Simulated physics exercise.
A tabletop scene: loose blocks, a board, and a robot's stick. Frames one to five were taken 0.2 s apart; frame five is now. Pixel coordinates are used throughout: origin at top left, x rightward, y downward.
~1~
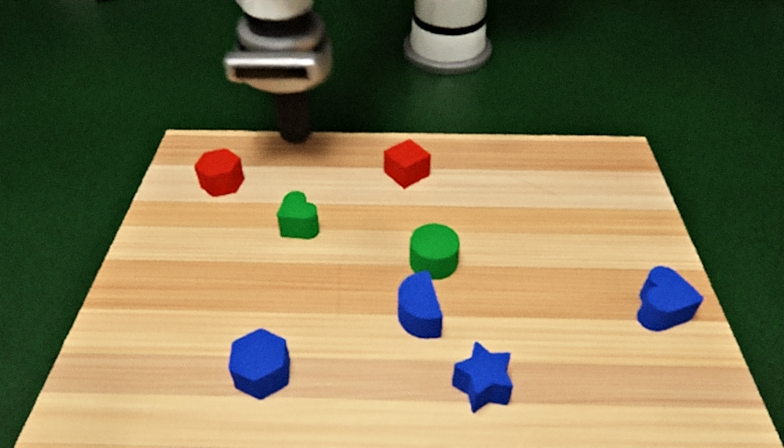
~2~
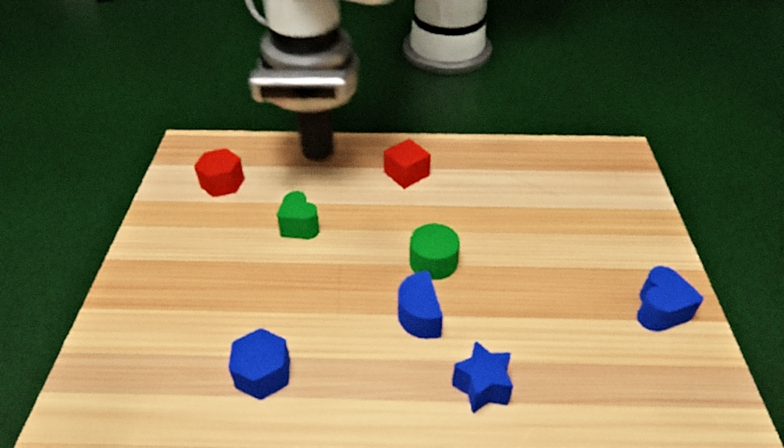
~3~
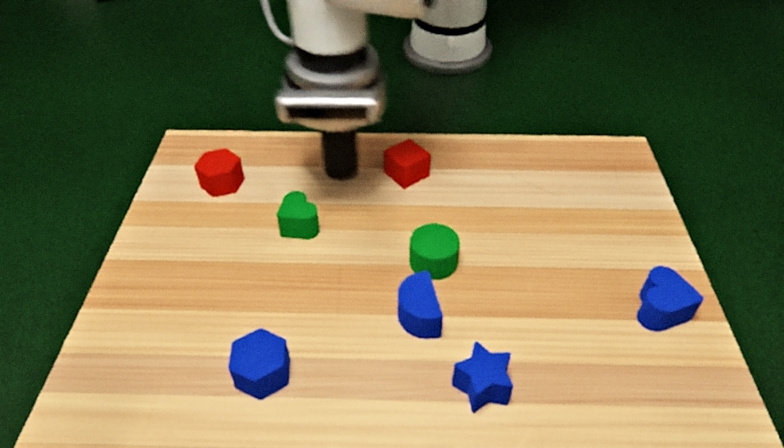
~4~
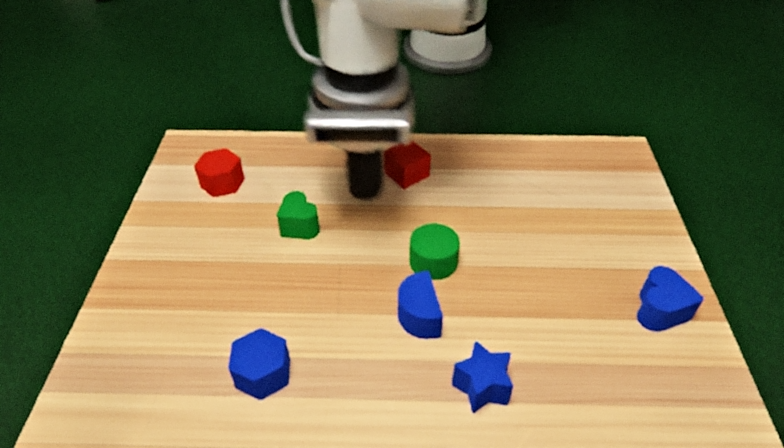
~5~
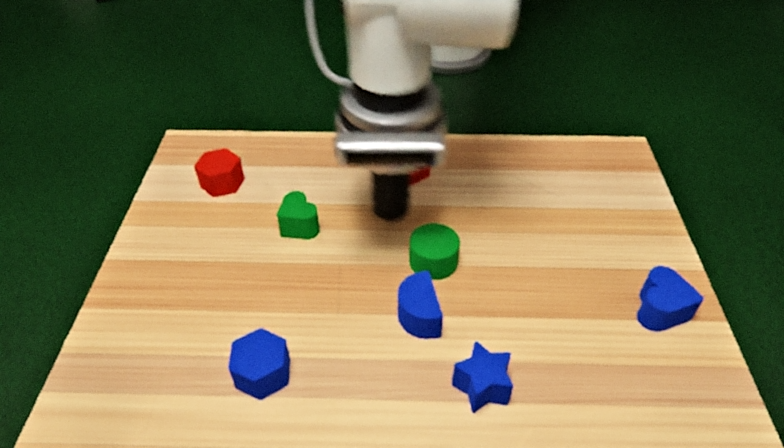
A robot arm with a dark stick moved steadily down and to the right over a wooden board, passing in front of the red cube, while the red, green and blue blocks all stayed still.
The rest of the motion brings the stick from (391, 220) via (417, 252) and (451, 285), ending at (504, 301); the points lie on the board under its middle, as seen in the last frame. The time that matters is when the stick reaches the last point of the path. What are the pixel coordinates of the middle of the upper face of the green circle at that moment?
Near (546, 311).
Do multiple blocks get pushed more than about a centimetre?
The answer is no.
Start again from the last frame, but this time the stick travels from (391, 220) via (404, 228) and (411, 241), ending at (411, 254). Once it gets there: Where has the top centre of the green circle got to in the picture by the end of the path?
Its top centre lands on (446, 256).
The first path, step by step. One third of the way, stick at (417, 242); green circle at (451, 255).
Two thirds of the way, stick at (452, 275); green circle at (495, 286).
At the end, stick at (507, 291); blue half-round block not moved; green circle at (545, 311).
